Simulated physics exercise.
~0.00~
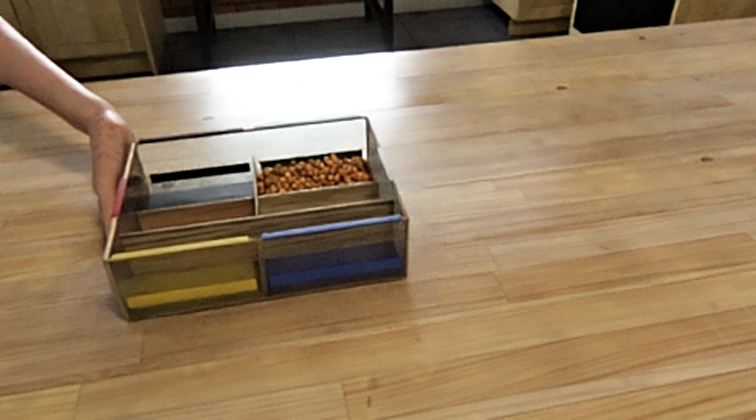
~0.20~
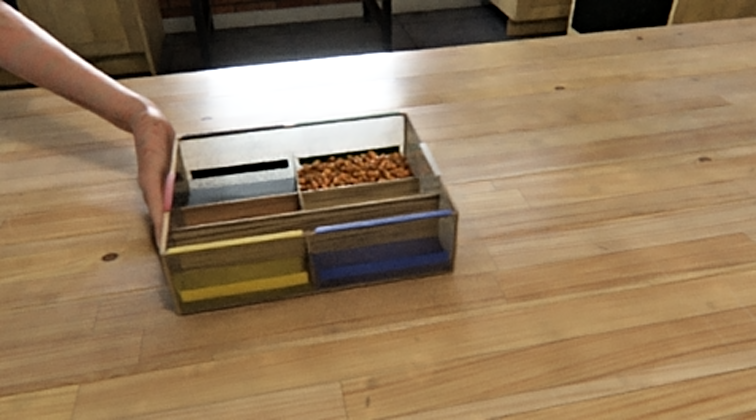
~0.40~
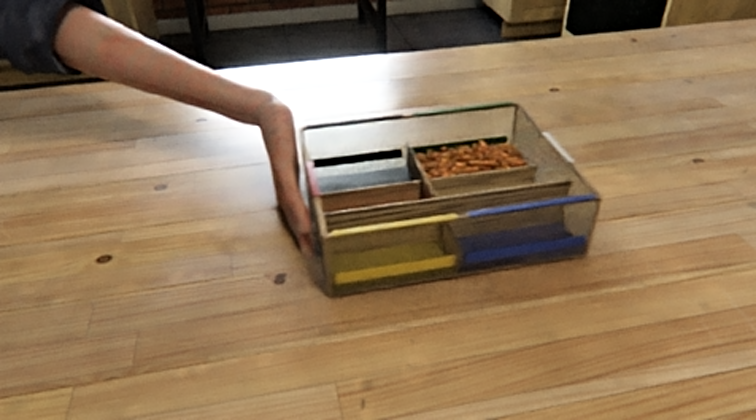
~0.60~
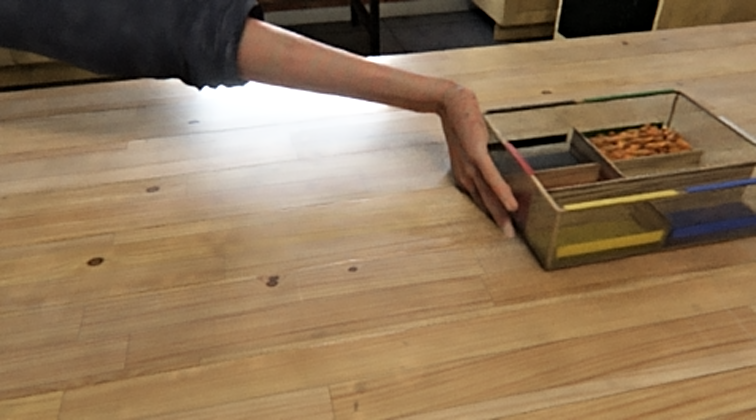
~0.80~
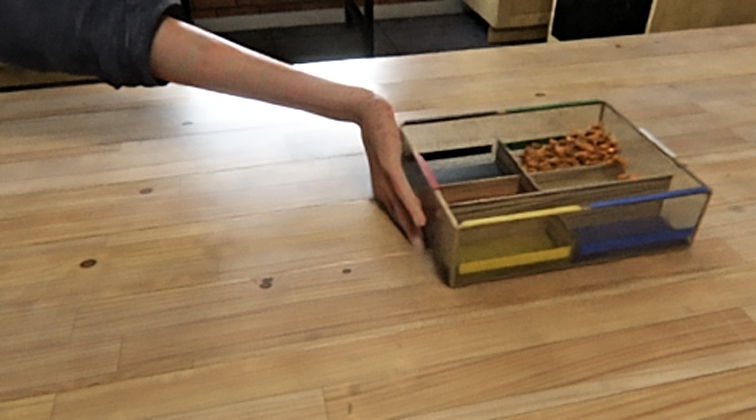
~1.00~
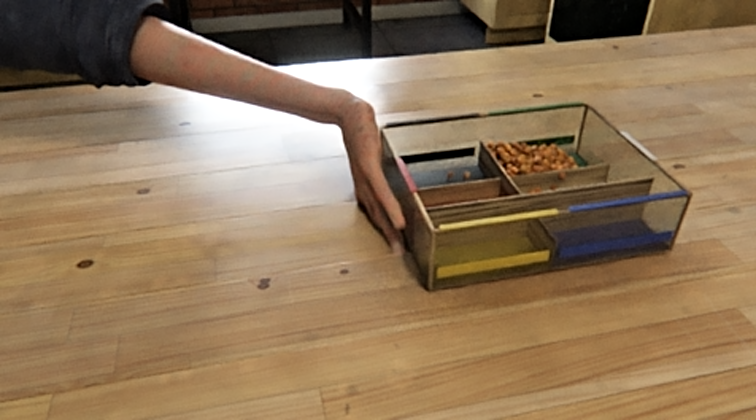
The video shows a hand pushing a divided tray of roasted chickpeas rightward across a wooden table, then moving it a shorter way back left. The chickpeas shift inside, and nearly all end in their green-marked compartment, with a few in the neighbouring white one.
